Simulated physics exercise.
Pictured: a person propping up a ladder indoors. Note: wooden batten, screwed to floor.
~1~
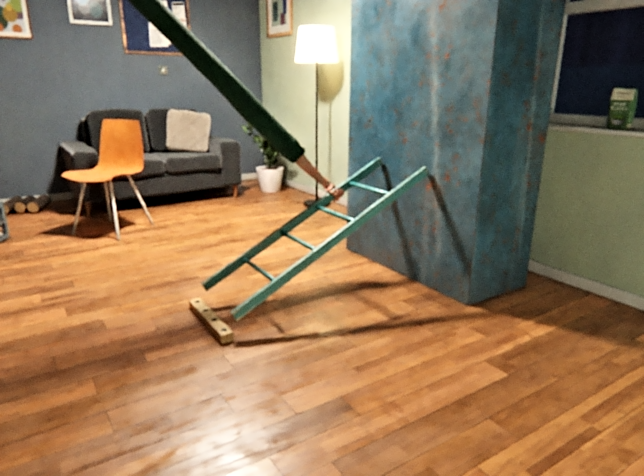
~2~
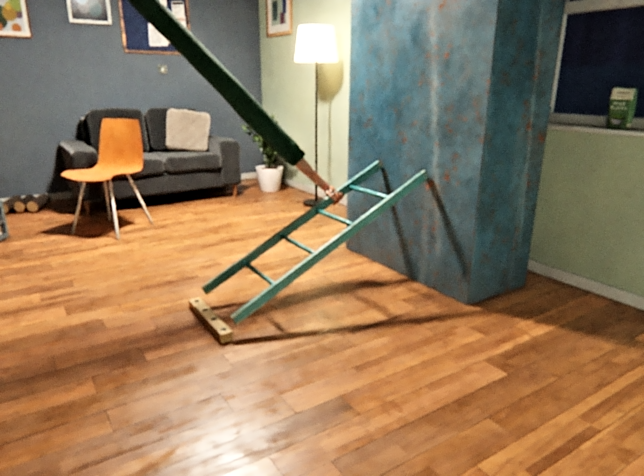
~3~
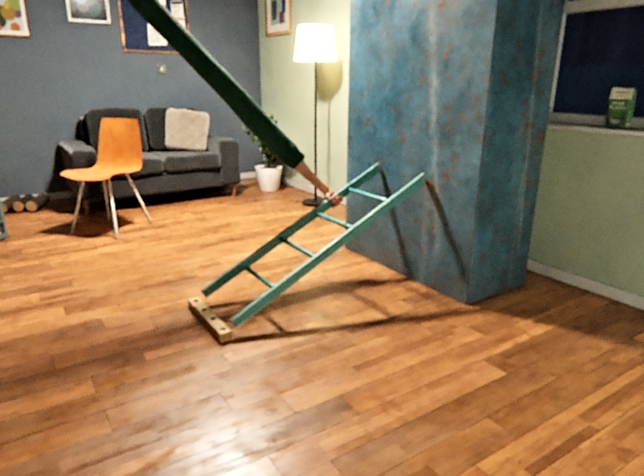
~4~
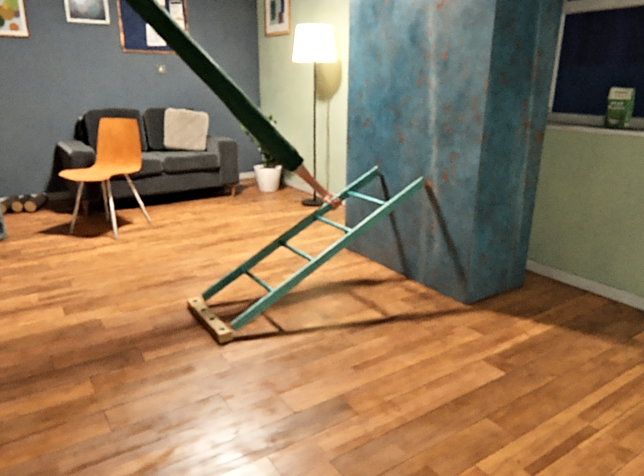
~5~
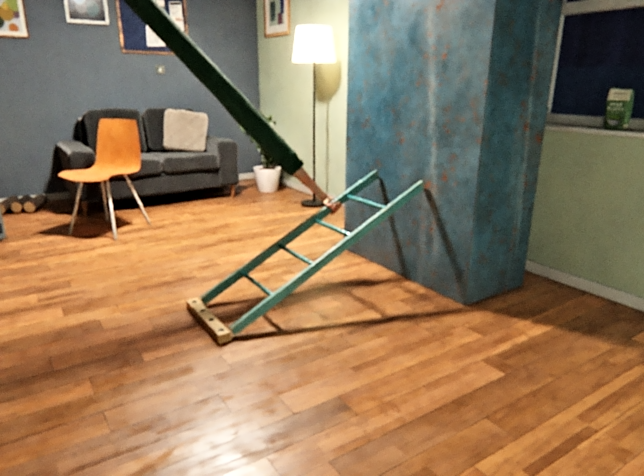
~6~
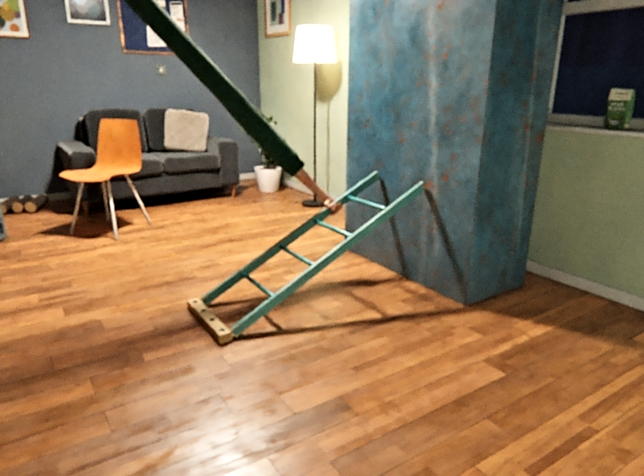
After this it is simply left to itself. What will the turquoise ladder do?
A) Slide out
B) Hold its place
Option B: Hold its place.
Then, 0.42 s later than the last frame, turquoise ladder at rest near (316, 244).
When it is over, the turquoise ladder holds its place, near (316, 244).
